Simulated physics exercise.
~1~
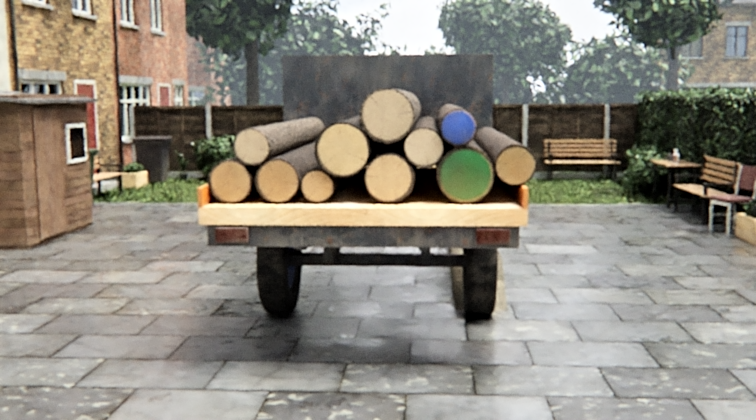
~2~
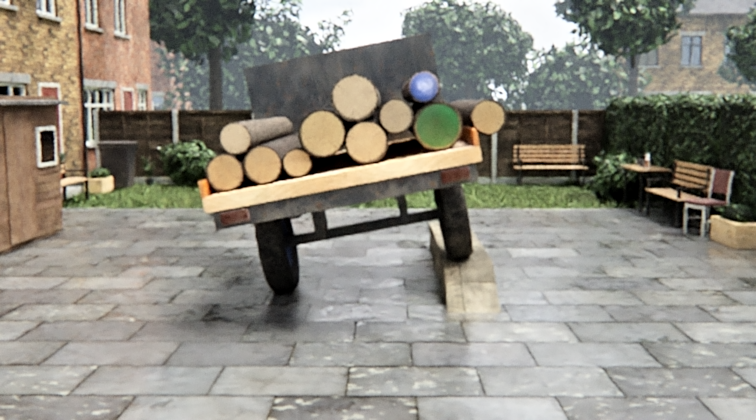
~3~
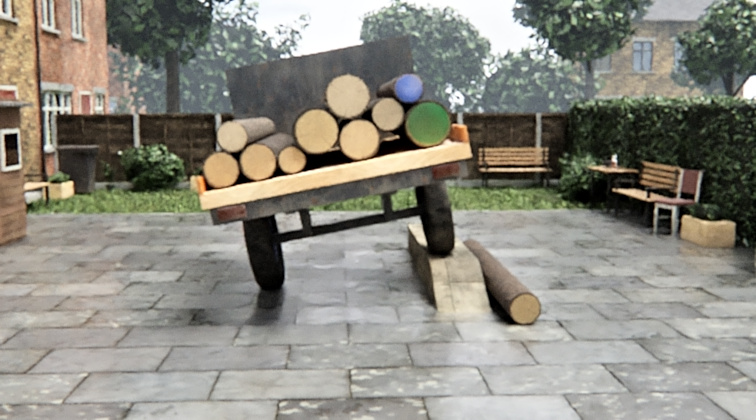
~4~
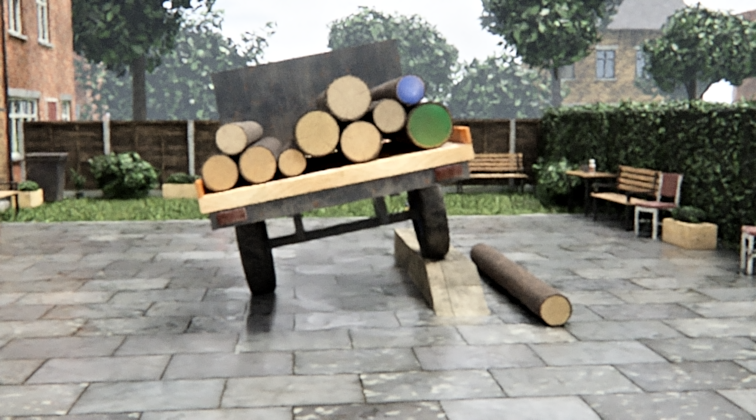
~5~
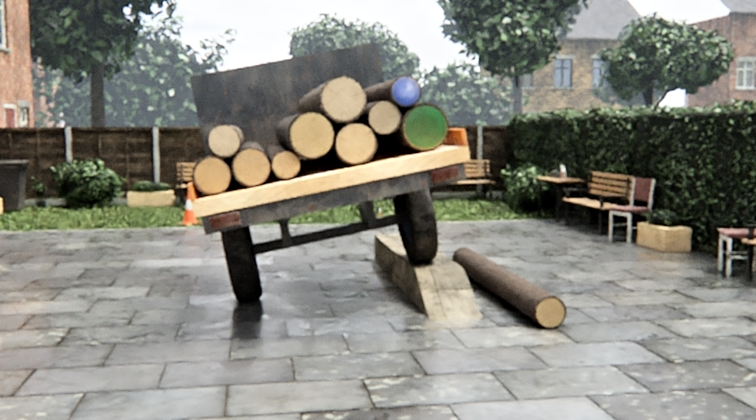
At the start, a flatbed trailer loaded with loose logs stands level on a paved yard, one log end painted blue and another green. Its right wheel then climbs onto a high pale kerb, tipping the deck down to the left while the plain log at the far right hangs out over the edge. That log drops over the right side and lands on the paving beside the kerb. The view drifts gently sideways as the trailer stays tilted. At the end, the fallen log lies on the ground, while blue rests up on other logs and green remains on the deck near the raised right edge.
